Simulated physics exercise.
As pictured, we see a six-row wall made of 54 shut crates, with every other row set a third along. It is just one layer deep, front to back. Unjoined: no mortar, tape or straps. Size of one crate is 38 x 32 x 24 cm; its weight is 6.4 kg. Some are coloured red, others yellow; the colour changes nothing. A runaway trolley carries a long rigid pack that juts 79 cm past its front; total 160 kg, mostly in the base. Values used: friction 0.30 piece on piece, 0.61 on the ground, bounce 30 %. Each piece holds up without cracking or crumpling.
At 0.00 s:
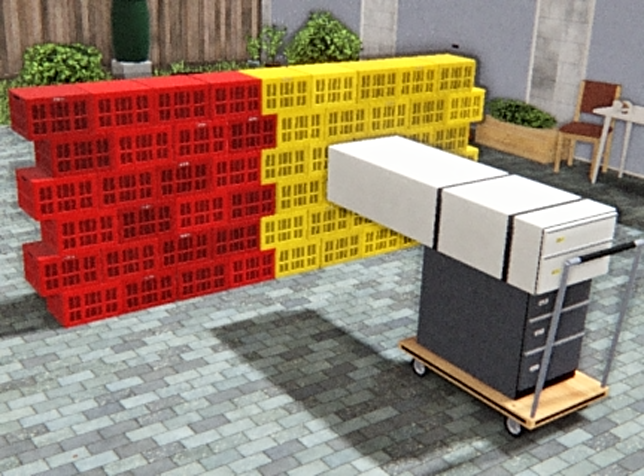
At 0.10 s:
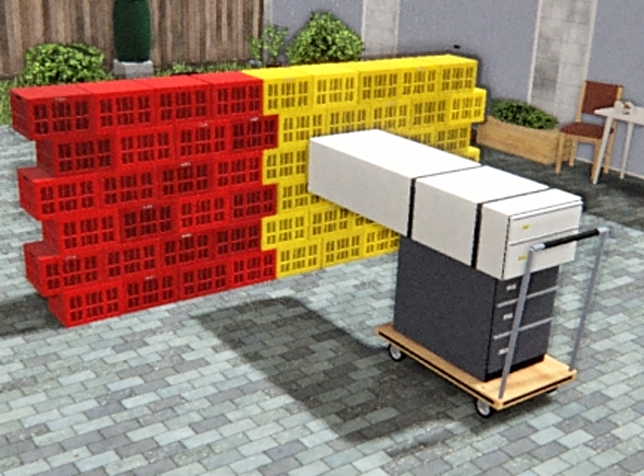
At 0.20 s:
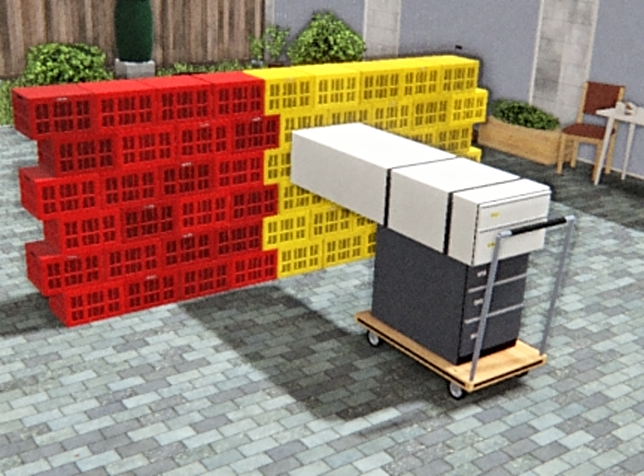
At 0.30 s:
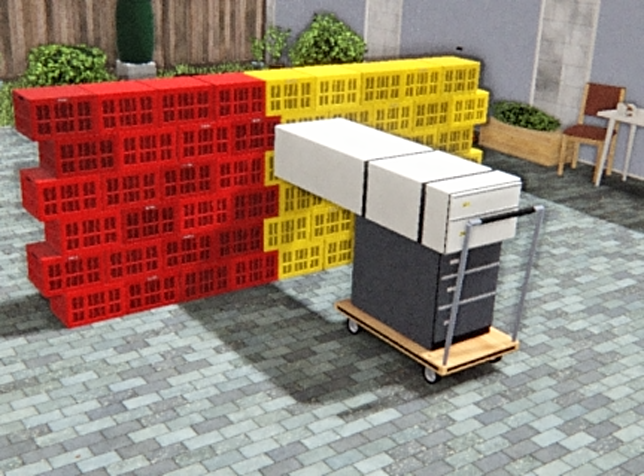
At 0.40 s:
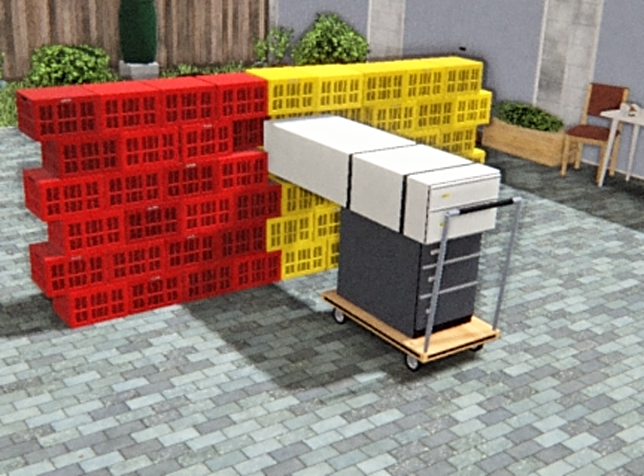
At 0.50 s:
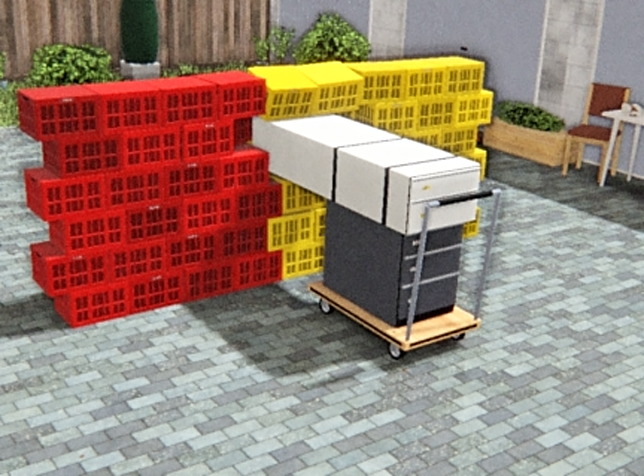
A red and yellow crate wall stands as a loaded cart pushes into its yellow part.
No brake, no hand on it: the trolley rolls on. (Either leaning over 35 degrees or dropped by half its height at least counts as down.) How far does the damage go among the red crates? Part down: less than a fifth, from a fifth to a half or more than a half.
Short answer: Low, under a fifth.
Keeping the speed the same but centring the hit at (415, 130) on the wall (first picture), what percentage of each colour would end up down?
For yellow it's 20 per cent, for red 0 per cent.
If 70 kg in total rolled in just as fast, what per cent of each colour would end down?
Share down - yellow: 20; red: 10 (per cent).
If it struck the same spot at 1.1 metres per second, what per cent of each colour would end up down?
Down at the end: Yellow 20 per cent, red 10 per cent.
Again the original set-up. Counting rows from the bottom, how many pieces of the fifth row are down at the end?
Count down in that row: 3.
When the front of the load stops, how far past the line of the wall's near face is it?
It ends up roughly 100 cm beyond.
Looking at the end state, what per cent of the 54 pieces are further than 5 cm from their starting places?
The answer is 35 percent.
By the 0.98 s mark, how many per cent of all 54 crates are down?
10 percent by then.
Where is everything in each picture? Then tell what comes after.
In the first frame (pixels give the middle of a visible side), load (334, 165) 68 cm short of the wall; top red crate (60, 117); top yellow crate (379, 86); none has stirred.
Load (314, 157) 47 cm short of the wall; top red crate (62, 117), in the second frame.
Load (296, 149) 25 cm short of the wall; top red crate (63, 117), in the third frame.
Load (279, 143) 33 mm short of the wall; top red crate (64, 118), in the fourth frame.
Load (268, 137) 15 cm into the wall's line; top red crate (67, 118); movement in 5 of them, in the fifth frame.
Load (257, 132) 31 cm into the wall's line; top red crate (69, 118); top yellow crate (383, 87) 32 mm from its place; steepest lean 17°, the crate at (292, 104); movement in 10 of them, in the sixth frame.
After 0.70 s, load 62 cm past the wall's line, still rolling; none of the 24 red crates down (3 of 54 in all colours); top red crate unmoved; top yellow crate 10 cm from its place.
After 0.98 s, load 94 cm past the wall's line, still rolling; 1 of the 24 red crates down (5 of 54 in all colours); top red crate unmoved; top yellow crate 12 cm from its place.
After 1.62 s, load 1.00 m past the wall's line, stopped; 2 of the 24 red crates down (7 of 54 in all colours); top red crate unmoved; top yellow crate 14 cm from its place.
In the end (3.1 s), load 99 cm past the wall's line, stopped; 2 of the 24 red crates down (7 of 54 in all colours); top red crate unmoved; top yellow crate 14 cm from its place. That is 8 per cent. From the last view, middles, top red crate near (58, 113), top yellow crate near (362, 81).
